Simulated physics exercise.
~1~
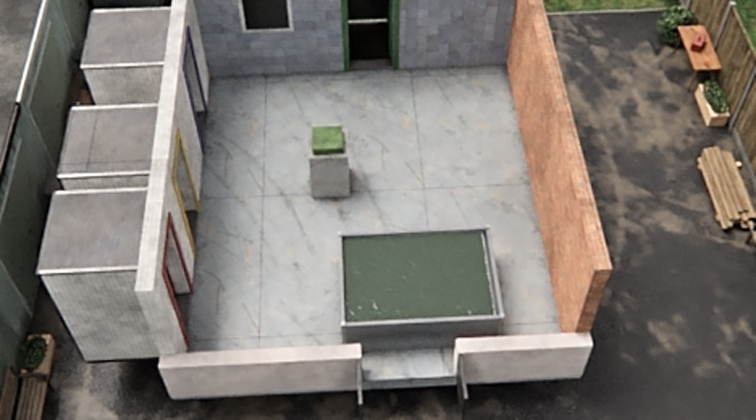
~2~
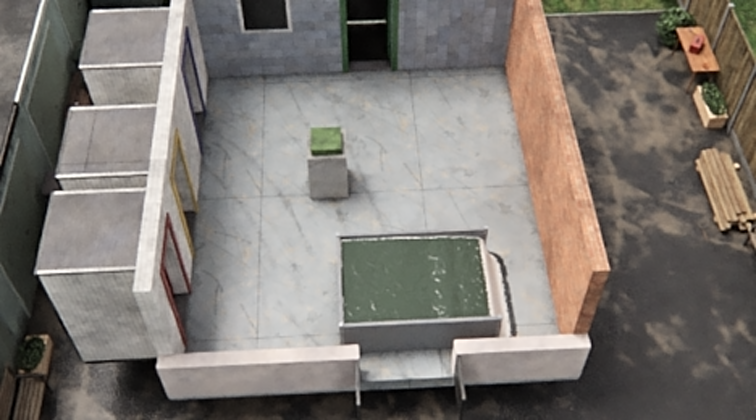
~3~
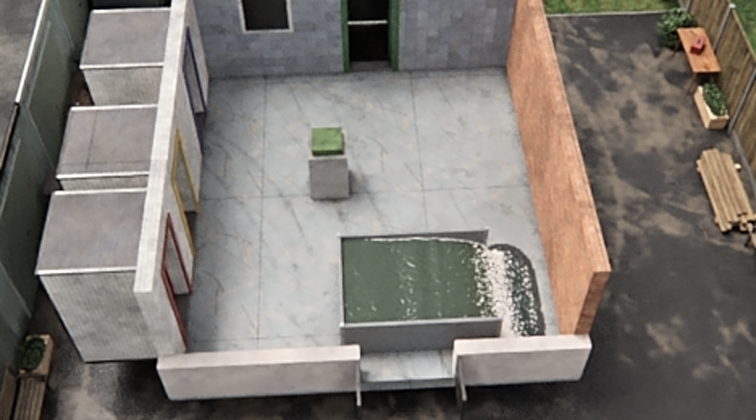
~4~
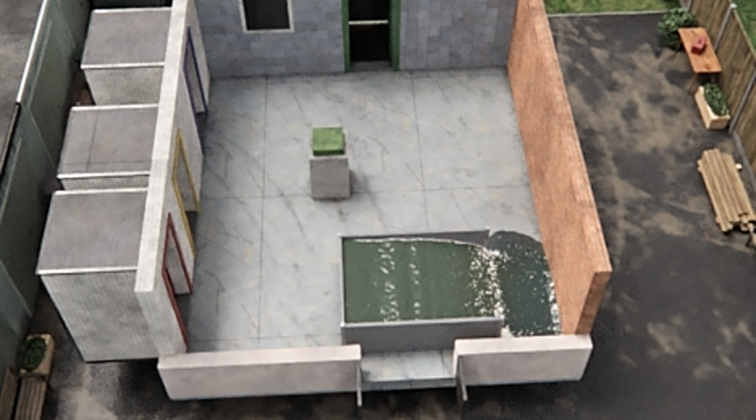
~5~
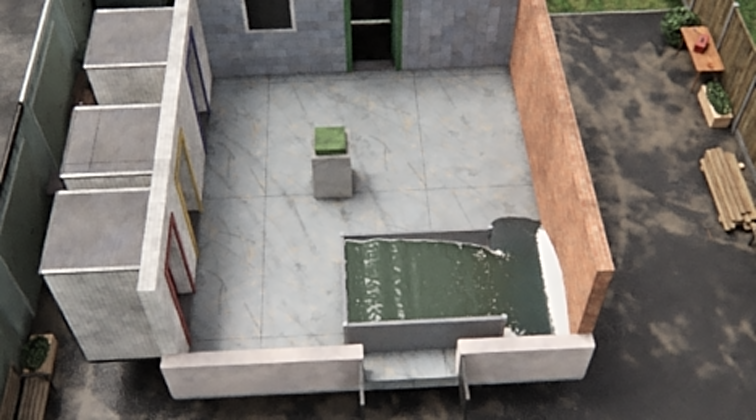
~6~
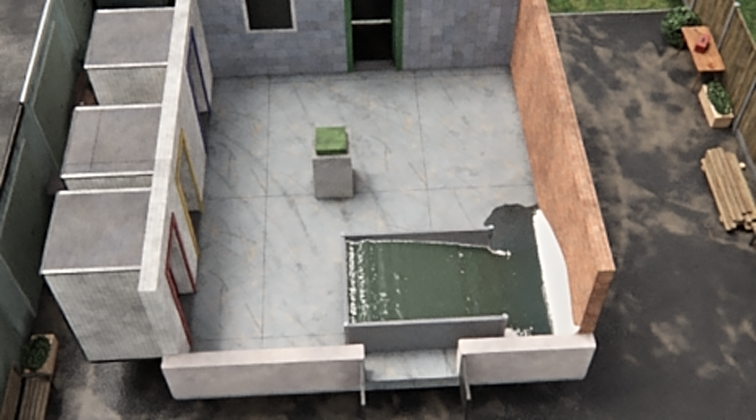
Dark green water pours from the right end of a low rectangular tank near the front of a pale-floored walled yard, seen from high above. A grey block with a green top stands mid-yard, grey sheds line the left, and a brick wall edges the right. The water surges right, meets the brick wall with white foam, and spreads backward along it as the view shifts very slightly.
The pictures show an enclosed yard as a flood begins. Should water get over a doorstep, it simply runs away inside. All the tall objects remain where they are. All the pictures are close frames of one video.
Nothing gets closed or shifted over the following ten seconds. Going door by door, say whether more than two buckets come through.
One by one: The red door doesn't get too much water coming through. The blue door doesn't get too much water coming through. The yellow door doesn't get too much water coming through. The green door gets too much water coming through.
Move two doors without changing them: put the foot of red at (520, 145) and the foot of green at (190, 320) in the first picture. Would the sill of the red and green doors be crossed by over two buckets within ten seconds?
My reading: Red stays under; green keeps below it.
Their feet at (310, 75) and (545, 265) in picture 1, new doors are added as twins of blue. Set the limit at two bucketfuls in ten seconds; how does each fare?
Door one misses the threshold, door two beats the threshold.
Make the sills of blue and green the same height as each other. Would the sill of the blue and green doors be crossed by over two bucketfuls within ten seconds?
Result - blue door: Clears the threshold; green door: Misses the threshold.
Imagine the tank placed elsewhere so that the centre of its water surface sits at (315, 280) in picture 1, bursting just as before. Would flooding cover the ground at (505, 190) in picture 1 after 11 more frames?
Spot check: Inundated.
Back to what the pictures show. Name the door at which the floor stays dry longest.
My answer: The blue one.
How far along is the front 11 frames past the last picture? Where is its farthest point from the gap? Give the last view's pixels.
Farthest reach: About (508, 73).
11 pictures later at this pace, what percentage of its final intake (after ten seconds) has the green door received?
About 0 %.
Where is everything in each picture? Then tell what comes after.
The first frame shows the tank at (418, 277) is whole and still.
In the second frame, the front is at a hidden place, out from the gap at (488, 289).
In the third frame, water pours out at (488, 292) and has run to a hidden place.
In the fourth frame, the front is at a hidden place, out from the gap at (489, 293).
In the fifth frame, water pours out at (492, 293) and has run to (541, 225).
In the sixth frame, water pours out at (492, 293) and has run to (539, 209).
A moment on, water covers 15 % of the floor; the red door not reached, the blue door not reached, the yellow door not reached, the green door not reached.
Next, water covers 30 % of the floor; the red door not reached, the blue door not reached, the yellow door not reached, the green door not reached.
Then, water covers 55 % of the floor; the red door wet at the sill, nothing in, the blue door not reached, the yellow door not reached, the green door under two buckets in.
Later, water covers 75 % of the floor; the red door under two buckets in, the blue door wet at the sill, nothing in, the yellow door wet at the sill, nothing in, the green door over two buckets in.
In the end, water covers 95 % of the floor; the red door under two buckets in, the blue door wet at the sill, nothing in, the yellow door wet at the sill, nothing in, the green door over two buckets in.
